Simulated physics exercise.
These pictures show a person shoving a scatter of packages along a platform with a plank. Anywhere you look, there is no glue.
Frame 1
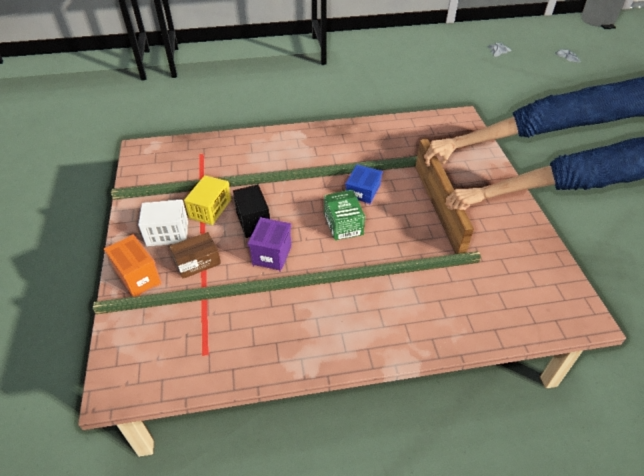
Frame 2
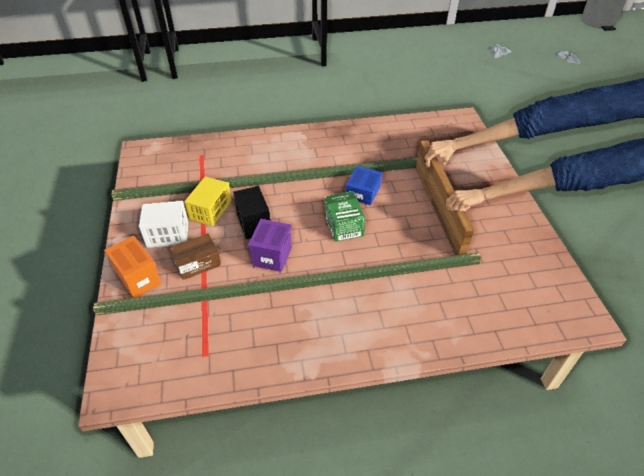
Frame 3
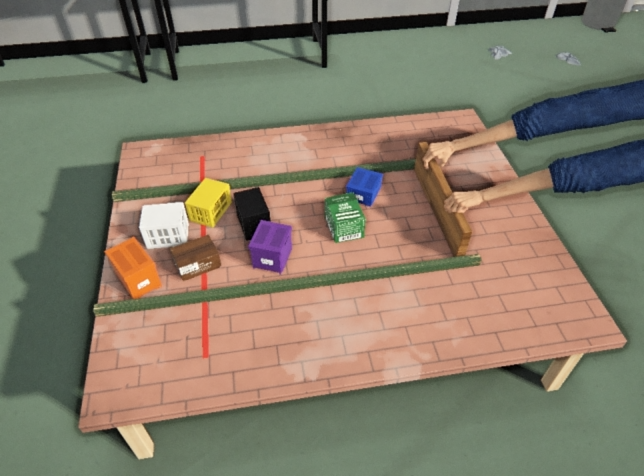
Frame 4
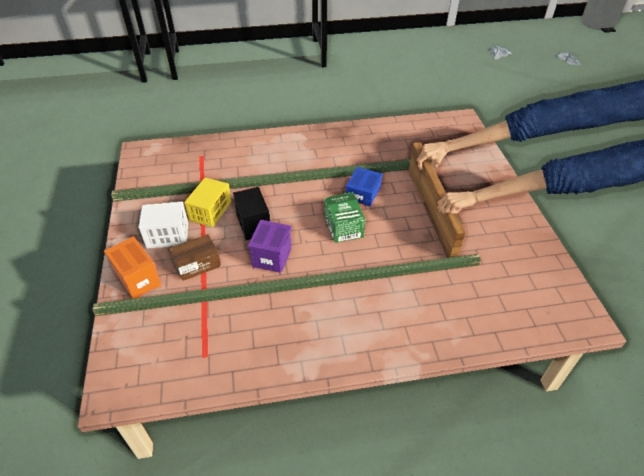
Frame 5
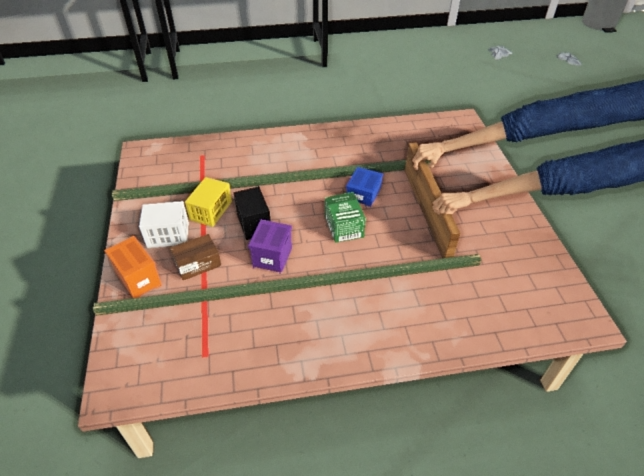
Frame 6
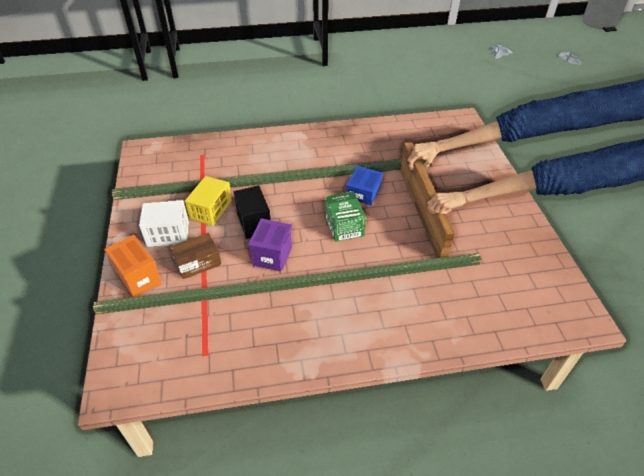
A wooden plank, held by two hands in blue sleeves reaching in from the right, slides slightly leftward along a brick-patterned platform seen from above at an angle. Orange, white, brown and yellow boxes sit around a red line at left, with black and purple ones beside them and green and blue nearer the plank. The boxes stay still, untouched, and the view is steady.
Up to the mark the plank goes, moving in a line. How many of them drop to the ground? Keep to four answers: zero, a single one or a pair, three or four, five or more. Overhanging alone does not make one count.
The answer is zero.
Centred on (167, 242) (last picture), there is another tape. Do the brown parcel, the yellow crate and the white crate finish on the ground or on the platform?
The brown parcel remains in place; as for the yellow crate, it remains in place; and the white crate does not stay.
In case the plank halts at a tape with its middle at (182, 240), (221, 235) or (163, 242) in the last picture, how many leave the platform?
In order: 2, 0 and 2.
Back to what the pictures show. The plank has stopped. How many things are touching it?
I count 3 of them.
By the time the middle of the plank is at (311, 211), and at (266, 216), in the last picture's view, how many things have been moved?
First 2, after that 5.
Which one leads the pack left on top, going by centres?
The orange tote winds up nearest.
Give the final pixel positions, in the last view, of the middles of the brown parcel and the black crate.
The brown parcel at (149, 257), the black crate at (156, 222).
Soon after, none off yet; orange tote at rest near (134, 267); white crate at rest near (165, 224); brown parcel at rest near (196, 256).
Then, none off yet; orange tote at rest near (134, 267); white crate moved a little near (158, 226); brown parcel moved a little near (192, 256).
At rest, the number that fall off is zero.
